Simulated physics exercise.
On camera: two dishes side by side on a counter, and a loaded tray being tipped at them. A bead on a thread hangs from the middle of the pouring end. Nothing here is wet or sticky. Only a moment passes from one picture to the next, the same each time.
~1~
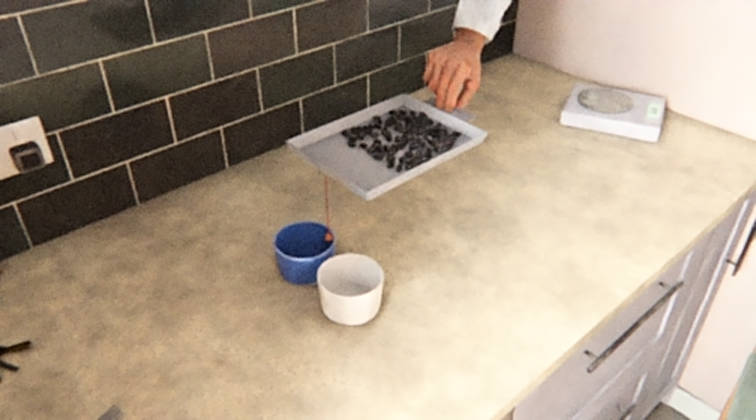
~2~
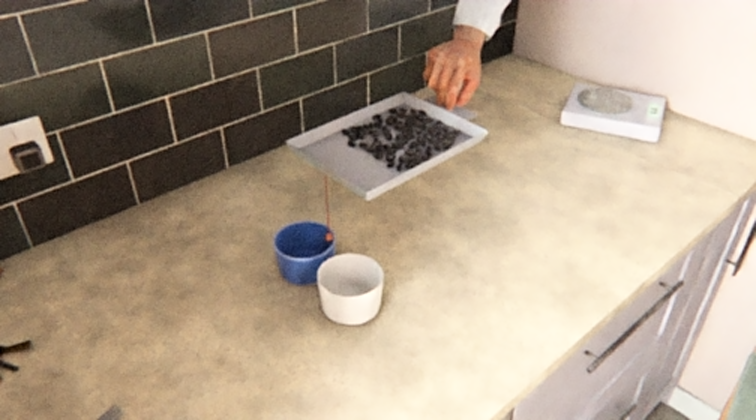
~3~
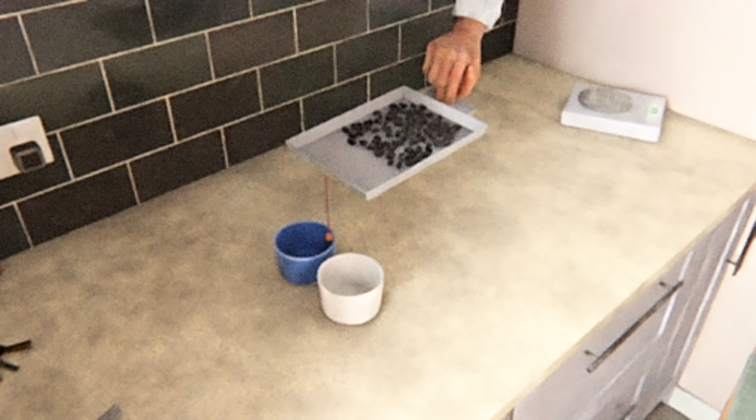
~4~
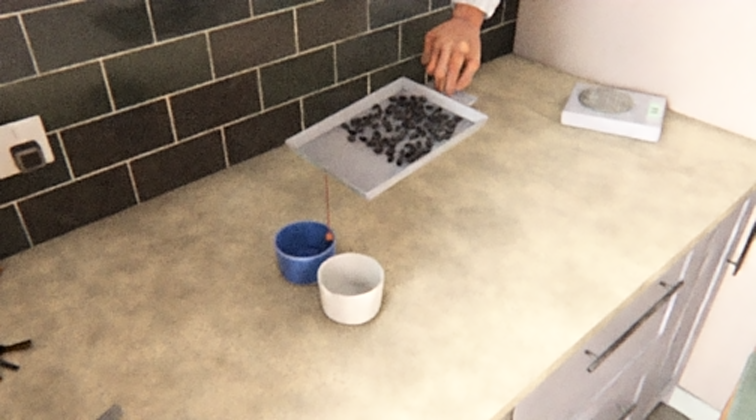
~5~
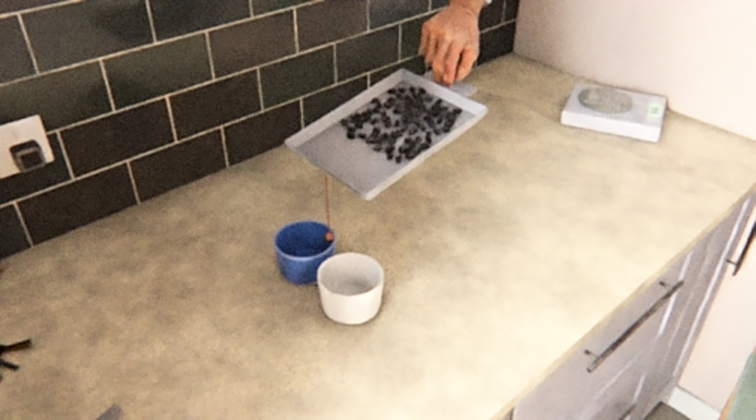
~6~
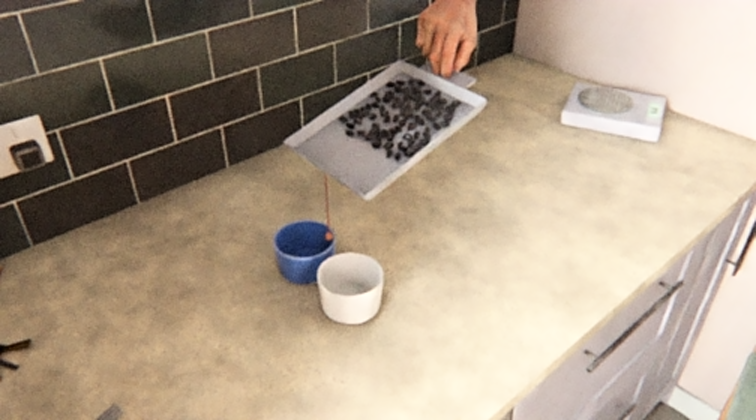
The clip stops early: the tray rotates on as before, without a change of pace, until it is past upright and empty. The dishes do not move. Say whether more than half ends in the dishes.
The two hold more than half of the load.
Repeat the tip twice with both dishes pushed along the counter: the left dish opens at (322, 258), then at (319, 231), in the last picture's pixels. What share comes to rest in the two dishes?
Near 60 % and 20 %.
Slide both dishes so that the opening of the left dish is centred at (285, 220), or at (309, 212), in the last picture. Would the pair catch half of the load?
First under half, then less than half.
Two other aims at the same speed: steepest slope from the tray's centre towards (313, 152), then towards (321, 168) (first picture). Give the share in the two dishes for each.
About 50 and 50 per cent.
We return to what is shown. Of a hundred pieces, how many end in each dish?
Left dish: 20 %, right dish: 40 %.
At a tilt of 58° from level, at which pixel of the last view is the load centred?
Around (335, 167).
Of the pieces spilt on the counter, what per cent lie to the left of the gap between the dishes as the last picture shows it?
Roughly 100 in a hundred.
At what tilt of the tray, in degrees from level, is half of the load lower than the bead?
Near 110 degrees.
Soon, tray tipped steeply; nearly all on the tray; a small part in the air.
A while on, tray tipped right over; most on the tray; a small part in the right dish; a small part in the left dish; a stray few outside both; a small part in the air.
Towards the end, tray tipped past a quarter turn; about a third in the right dish; about a quarter in the left dish; about a third outside both.
Finally, tray tipped past a quarter turn; about a third in the right dish; about a quarter in the left dish; about a third outside both.
